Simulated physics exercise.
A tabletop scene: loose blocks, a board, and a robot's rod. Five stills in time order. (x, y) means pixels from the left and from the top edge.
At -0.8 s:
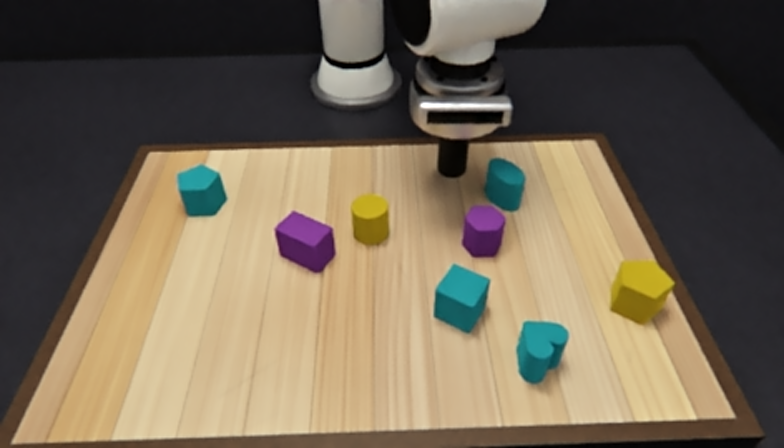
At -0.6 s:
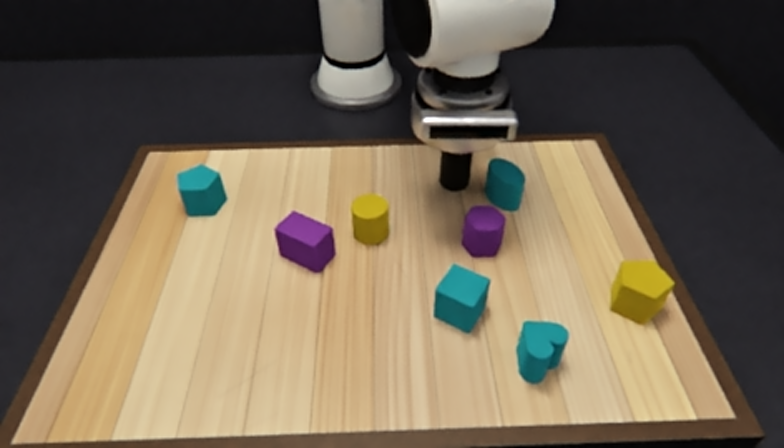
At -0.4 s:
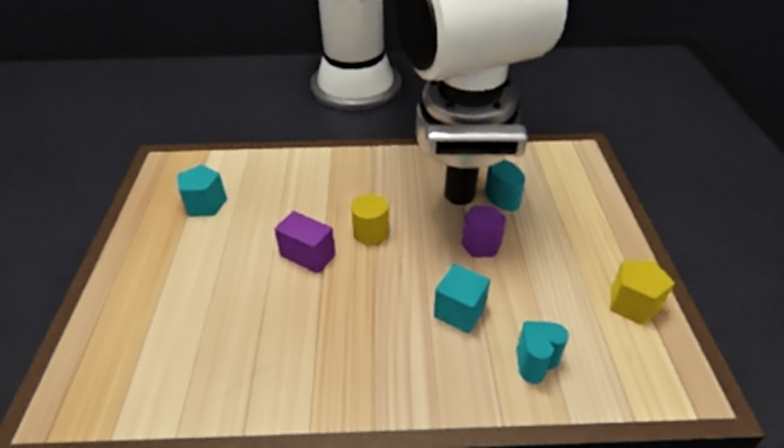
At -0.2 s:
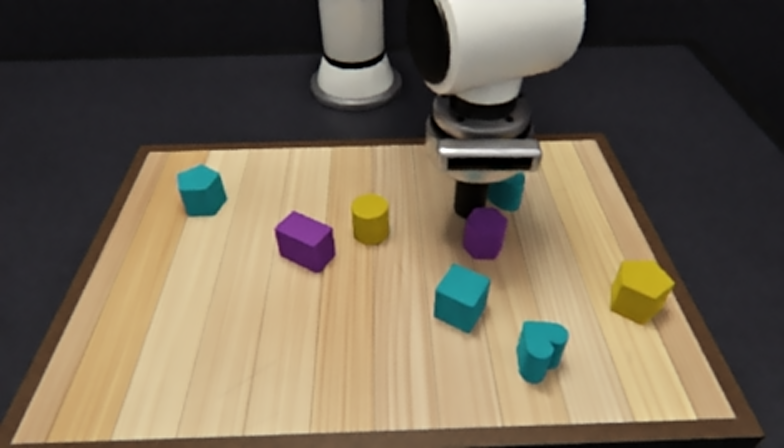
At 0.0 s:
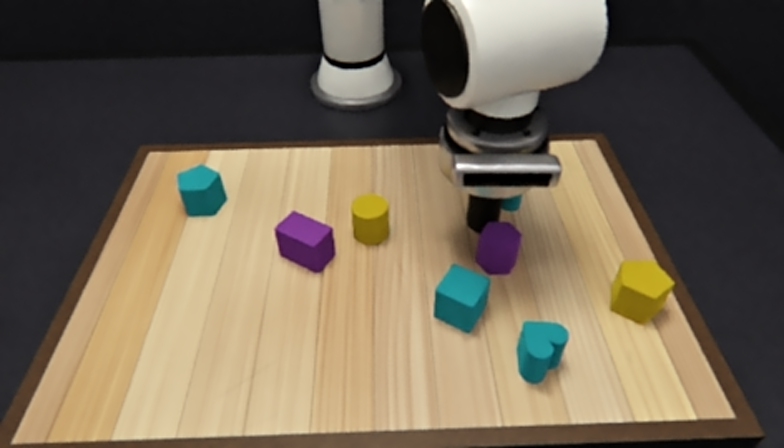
The robot's rod moves down and right, then pushes the purple hexagonal block down and right.
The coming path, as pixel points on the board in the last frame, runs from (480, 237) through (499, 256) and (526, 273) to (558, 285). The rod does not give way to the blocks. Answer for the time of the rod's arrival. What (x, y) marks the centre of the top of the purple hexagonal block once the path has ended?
The middle of its top is at (550, 283).
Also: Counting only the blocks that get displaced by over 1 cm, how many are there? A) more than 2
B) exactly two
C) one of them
My answer is option C.
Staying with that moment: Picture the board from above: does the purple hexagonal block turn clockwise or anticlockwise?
From above, it turns clockwise.
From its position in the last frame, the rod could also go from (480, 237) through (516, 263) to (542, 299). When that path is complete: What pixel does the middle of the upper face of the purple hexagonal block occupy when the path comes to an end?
Most likely (529, 295).
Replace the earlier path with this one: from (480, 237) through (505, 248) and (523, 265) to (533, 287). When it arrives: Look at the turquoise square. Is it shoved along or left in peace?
The result: It stays put.
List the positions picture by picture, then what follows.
Rod's lower end (452, 170); purple hexagonal block (485, 217); yellow pentagon (646, 276), in the first frame.
Rod (454, 183); blocks still, in the second frame.
Rod (460, 197); blocks still, in the third frame.
Rod (469, 210); purple hexagonal block (487, 219), in the fourth frame.
Rod (482, 223); purple hexagonal block (501, 234); yellow pentagon (646, 276), in the fifth frame.
The first path, step by step. One third of the way, rod (502, 243); purple hexagonal block (522, 256).
Two thirds of the way, rod (529, 260); purple hexagonal block (540, 276), turned 35° clockwise.
At the end, rod (562, 271); purple hexagonal block (550, 283), turned 75° clockwise; yellow pentagon still.
